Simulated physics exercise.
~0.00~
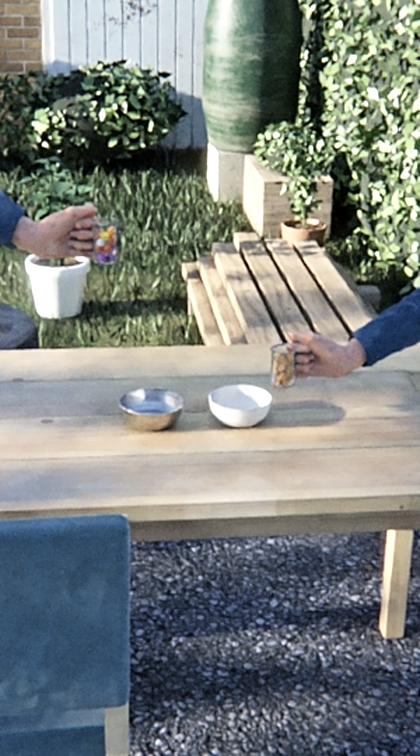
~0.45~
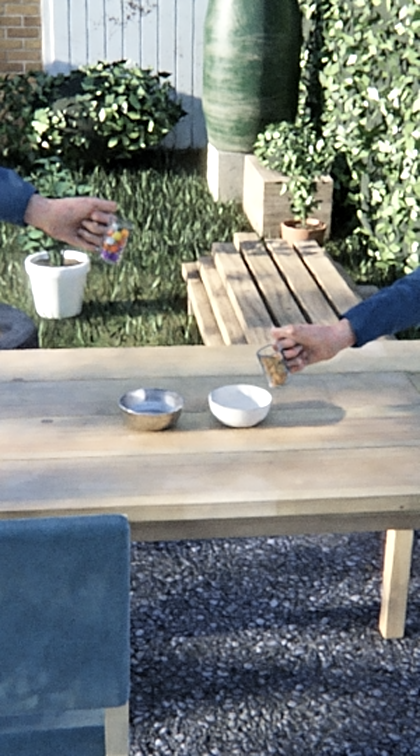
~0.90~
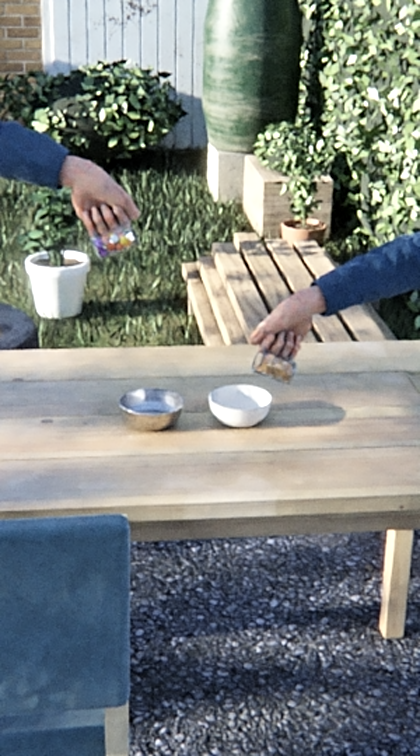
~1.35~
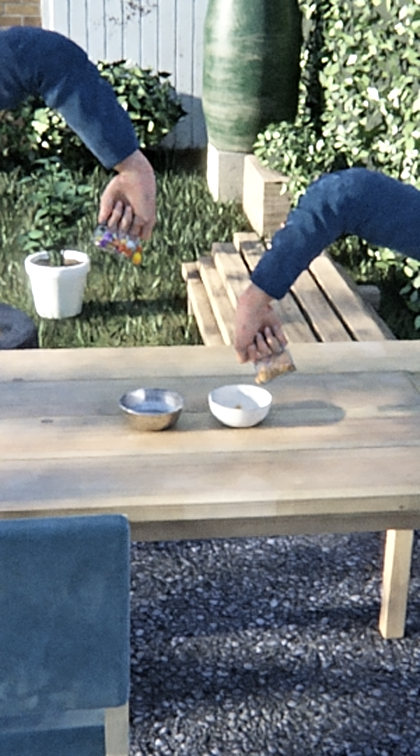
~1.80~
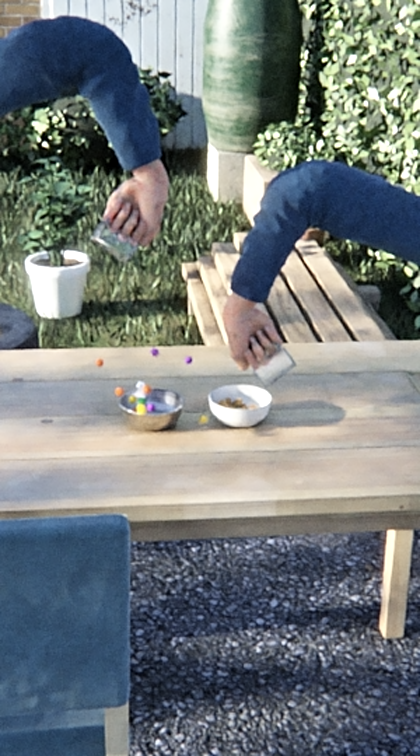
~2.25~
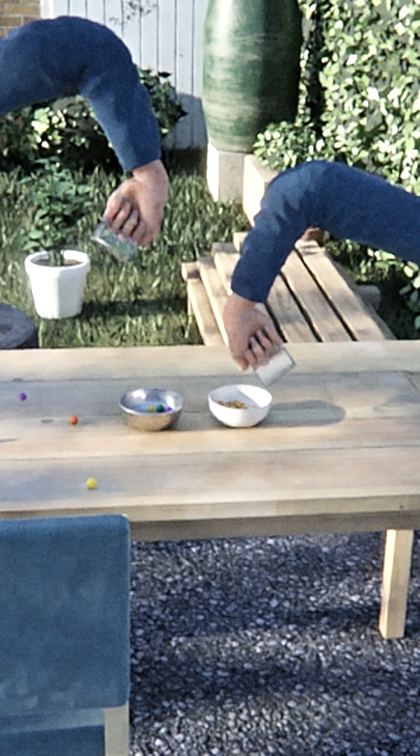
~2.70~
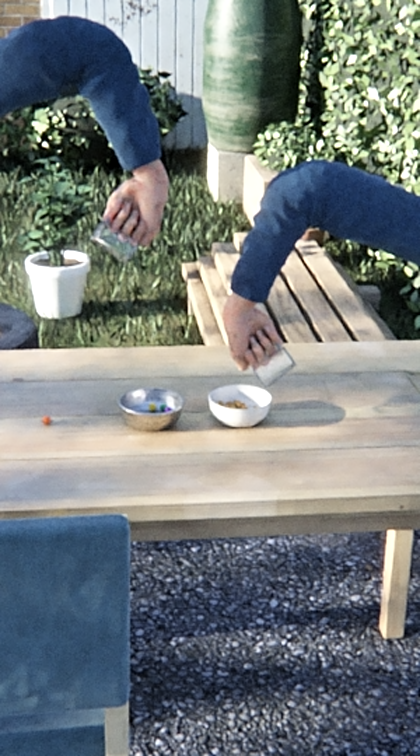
Two hands tipped clear cups over low bowls on a wooden table, the left one spilling colorful beads that bounced and scattered, leaving only some in the metal bowl, while the right one's small brownish pieces all settled in the white bowl.
